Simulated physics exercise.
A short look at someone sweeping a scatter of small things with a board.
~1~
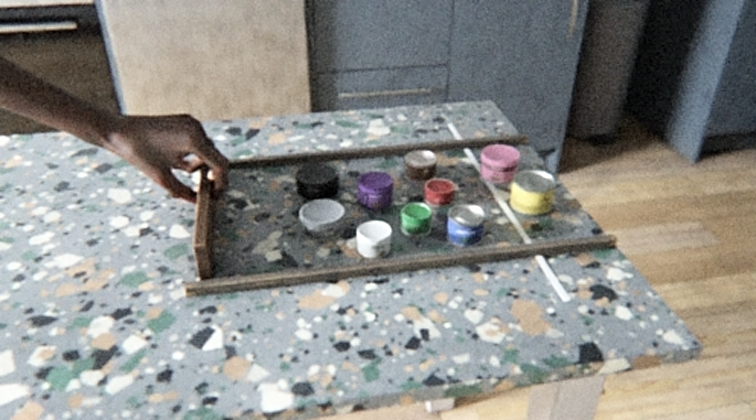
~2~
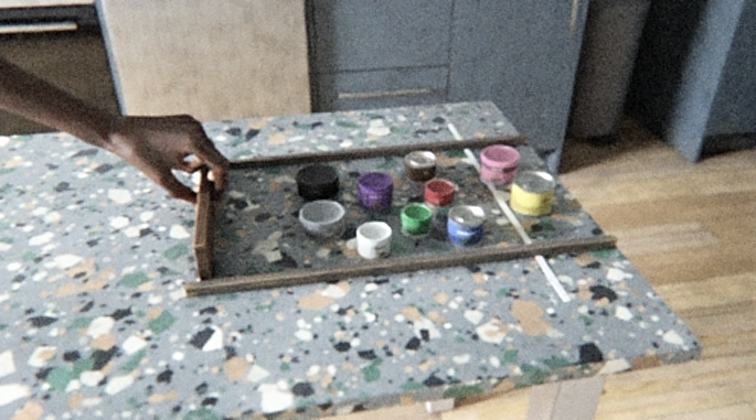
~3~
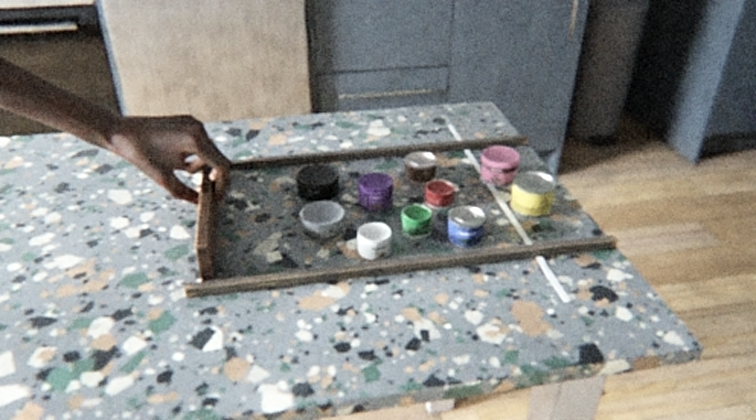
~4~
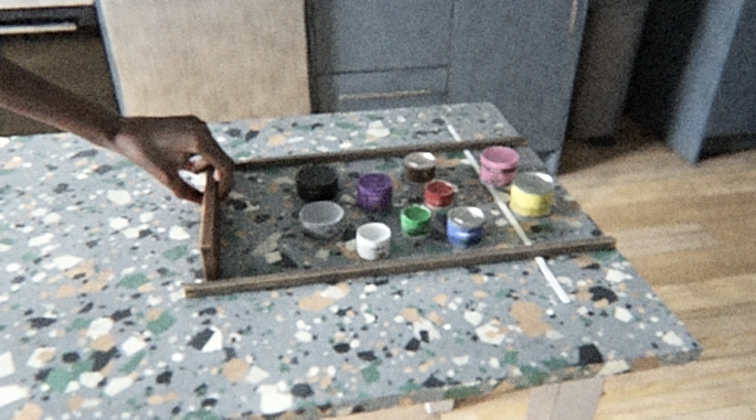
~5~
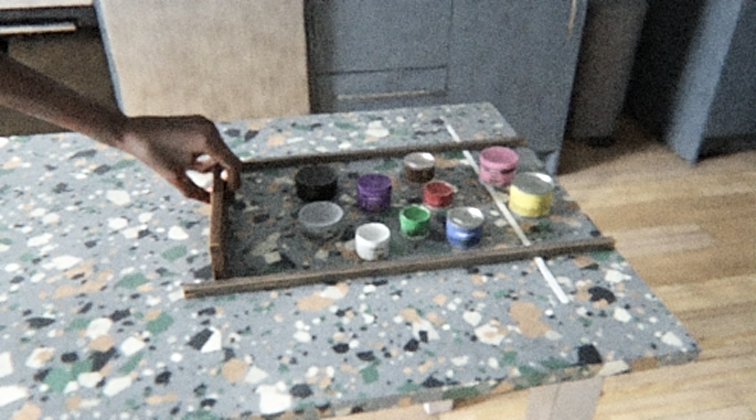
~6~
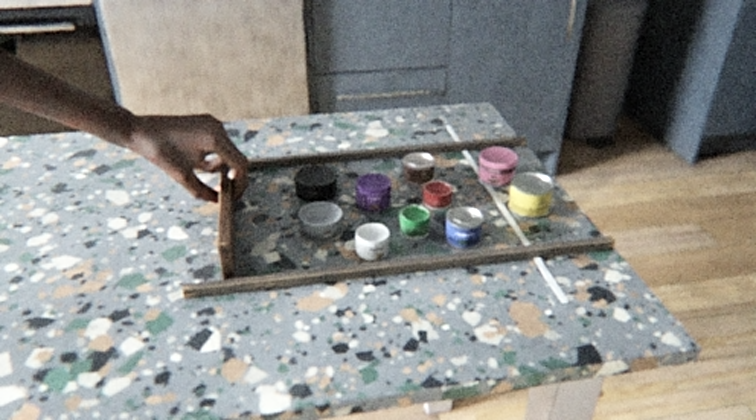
A dark wooden board, held upright by a hand reaching in from the left, slides slowly a short way to the right across a speckled terrazzo tabletop. Seen from above in a kitchen with blue-grey cabinets, small black, grey, purple, white, brown, red, green, blue, pink and yellow tubs sit between two wooden strips near a pale line. The tubs and camera stay essentially still.
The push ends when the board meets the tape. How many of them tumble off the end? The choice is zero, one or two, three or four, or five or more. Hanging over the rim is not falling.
As it turns out, the number that fall off is zero.
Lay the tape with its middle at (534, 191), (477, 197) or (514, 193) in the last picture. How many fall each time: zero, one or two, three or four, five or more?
Taking them in turn, more than four; none; 1 or 2.
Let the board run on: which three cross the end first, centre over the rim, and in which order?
The order is the yellow tin, then the pink tin, then the brown tin.
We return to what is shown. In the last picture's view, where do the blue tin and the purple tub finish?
About (569, 226), and the other about (504, 174).
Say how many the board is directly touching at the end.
The number is 4.
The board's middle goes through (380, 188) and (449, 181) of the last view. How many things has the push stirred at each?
7 and 8.
A little later, none off yet; yellow tin at rest near (530, 196); pink tin at rest near (498, 167); blue tin at rest near (464, 228).
Next, none off yet; yellow tin at rest near (530, 196); pink tin at rest near (498, 167); blue tin shifted about its own width near (491, 234).
When it is over, the number that fall off is zero.
